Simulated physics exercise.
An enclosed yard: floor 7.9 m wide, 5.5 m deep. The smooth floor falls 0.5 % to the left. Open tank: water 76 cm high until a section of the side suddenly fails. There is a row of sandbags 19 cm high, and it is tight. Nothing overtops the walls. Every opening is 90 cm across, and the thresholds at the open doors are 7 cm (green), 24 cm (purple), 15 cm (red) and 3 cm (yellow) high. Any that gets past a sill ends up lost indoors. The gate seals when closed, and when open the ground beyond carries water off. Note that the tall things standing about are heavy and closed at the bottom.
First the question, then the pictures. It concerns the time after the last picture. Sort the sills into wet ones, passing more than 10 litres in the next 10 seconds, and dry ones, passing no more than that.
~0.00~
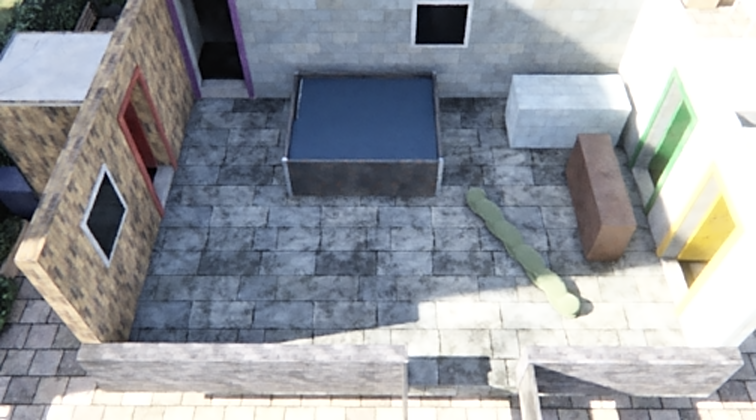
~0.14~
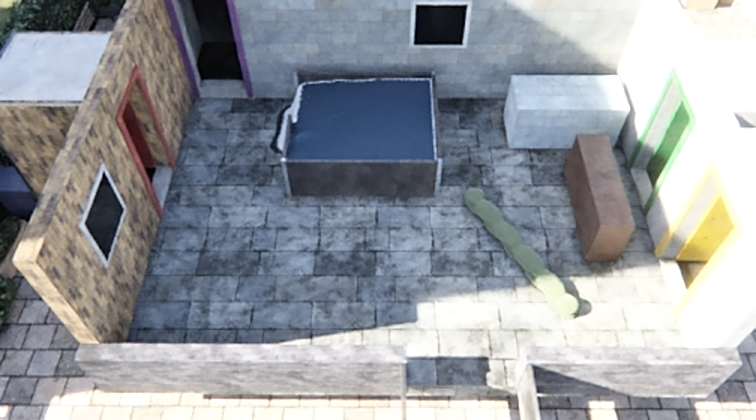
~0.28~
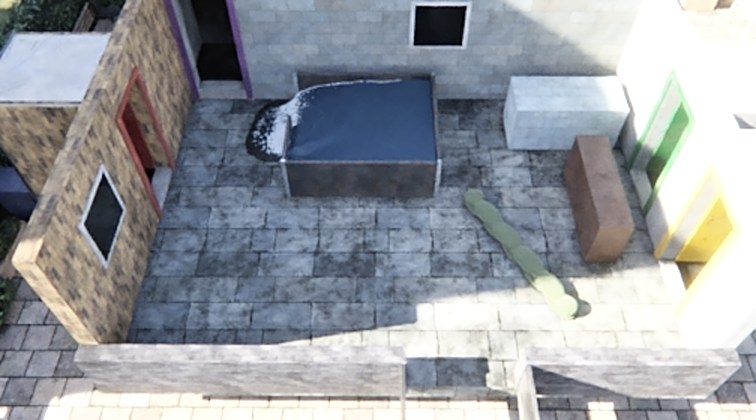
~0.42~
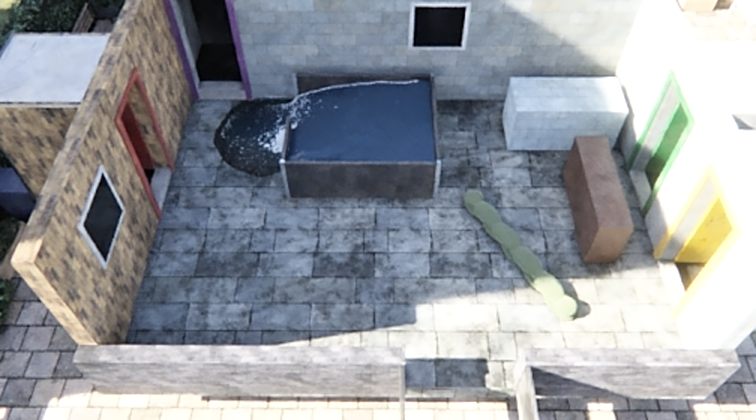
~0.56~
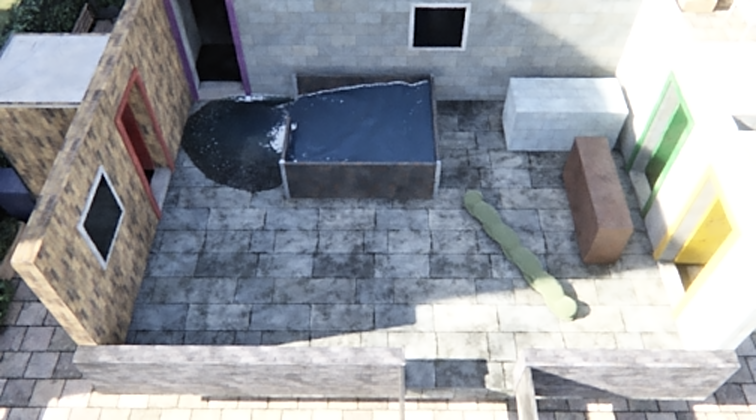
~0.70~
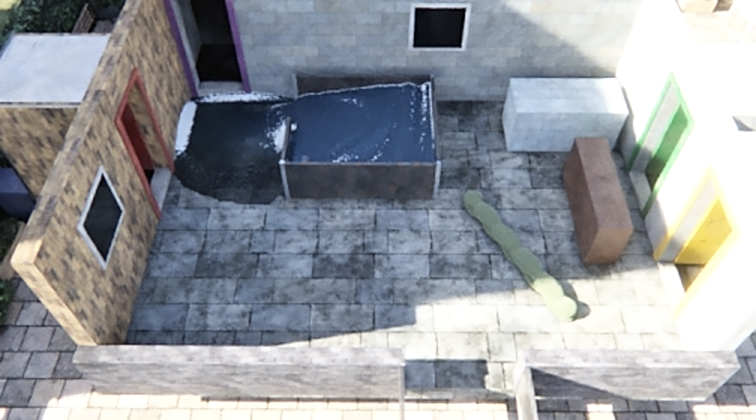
Green door: Dry; purple door: Wet; red door: Wet; yellow door: Wet.
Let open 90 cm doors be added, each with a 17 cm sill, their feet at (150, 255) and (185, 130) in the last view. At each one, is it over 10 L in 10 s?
So the first one doesn't reach it, while the second one exceeds it.
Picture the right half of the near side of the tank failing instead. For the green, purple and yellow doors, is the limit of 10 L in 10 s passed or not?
Then green would come out on the low side, purple on the low side and yellow on the high side.
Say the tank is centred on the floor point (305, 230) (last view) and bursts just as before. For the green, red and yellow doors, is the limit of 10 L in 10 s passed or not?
Lab note: Vs limit, green door limit held; red door limit broken; yellow door limit held.
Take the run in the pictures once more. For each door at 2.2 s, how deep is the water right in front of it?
Depths: Green door 0 cm, purple door 44 cm, red door 24 cm, yellow door 0 cm.
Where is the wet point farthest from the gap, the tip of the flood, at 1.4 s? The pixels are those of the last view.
Near (151, 251).
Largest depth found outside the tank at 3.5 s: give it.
I'd say near 35 centimetres.
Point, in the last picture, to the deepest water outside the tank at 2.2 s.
Pixel (192, 103), about.
After 1.4 s water covers 15 % of the floor and is deepest (66 cm) near (192, 103); green door not reached, purple door 39 cm at the sill, 12 L in, red door 19 cm at the sill, 1 L in, yellow door not reached.
After 2.2 s water covers 20 % of the floor and is deepest (55 cm) near (192, 103); green door not reached, purple door 44 cm at the sill, 88 L in, red door 24 cm at the sill, 13 L in, yellow door not reached.
After 3.5 s water covers 45 % of the floor and is deepest (35 cm) near (202, 103); green door not reached, purple door 34 cm at the sill, 195 L in, red door 19 cm at the sill, 37 L in, yellow door not reached.
After 6.0 s water covers 70 % of the floor and is deepest (25 cm) near (118, 369); green door not reached, purple door 23 cm at the sill, 233 L in, red door 15 cm at the sill, 49 L in, yellow door not reached.
After 10.0 s water covers 90 % of the floor and is deepest (14 cm) near (124, 345); green door 5 cm at the sill, 0 L in, purple door 14 cm at the sill, 234 L in, red door 10 cm at the sill, 50 L in, yellow door 7 cm at the sill, 21 L in.
